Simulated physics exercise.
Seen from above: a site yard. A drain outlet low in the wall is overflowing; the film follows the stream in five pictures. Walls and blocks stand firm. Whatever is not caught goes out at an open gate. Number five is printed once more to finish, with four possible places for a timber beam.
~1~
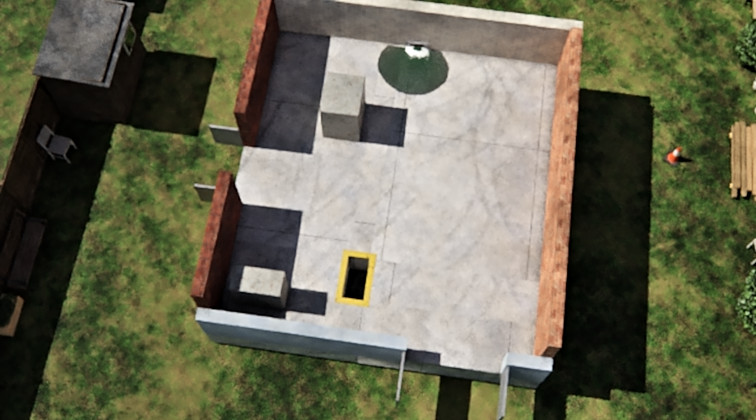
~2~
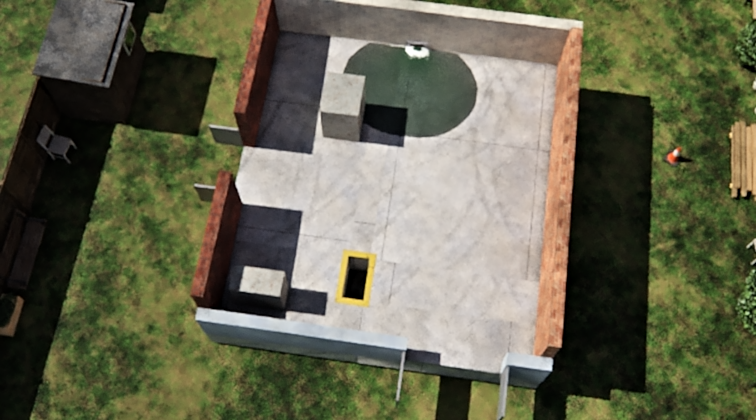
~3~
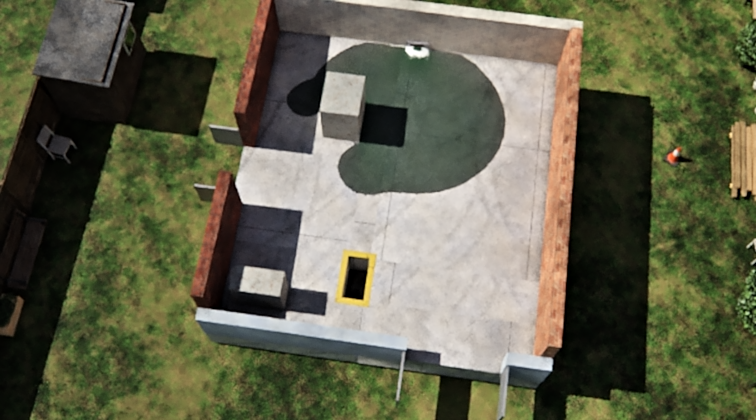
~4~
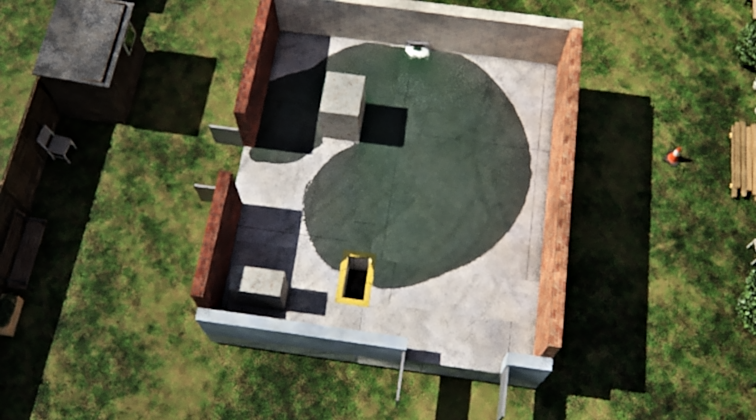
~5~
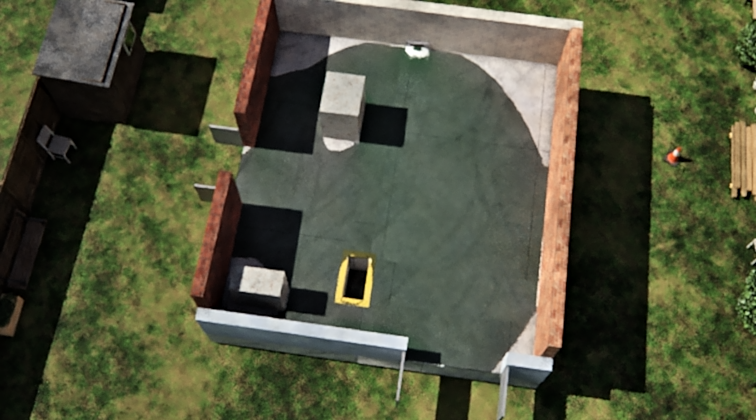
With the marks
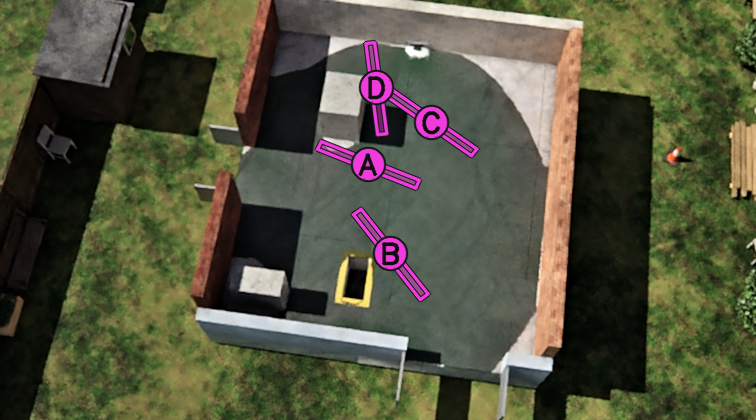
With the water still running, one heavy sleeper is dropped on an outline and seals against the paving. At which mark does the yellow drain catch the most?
Use position D.
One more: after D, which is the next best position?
C it is.
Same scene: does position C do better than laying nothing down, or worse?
Position C is worse.
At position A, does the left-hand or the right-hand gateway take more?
The right one.
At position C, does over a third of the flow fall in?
No, it does not.
On the marked copy, A from (319, 145) to (417, 184); B from (357, 211) to (424, 296); C from (390, 93) to (474, 152); D from (370, 43) to (382, 134).
Choosing A, about 10 % of the stream runs into the yellow drain, about 90 % out by the gates.
Choosing B, about 8 % of the stream runs into the yellow drain, about 92 % out by the gates.
Choosing C, about 15 % of the stream runs into the yellow drain, about 85 % out by the gates.
Choosing D, about 23 % of the stream runs into the yellow drain, about 76 % out by the gates.
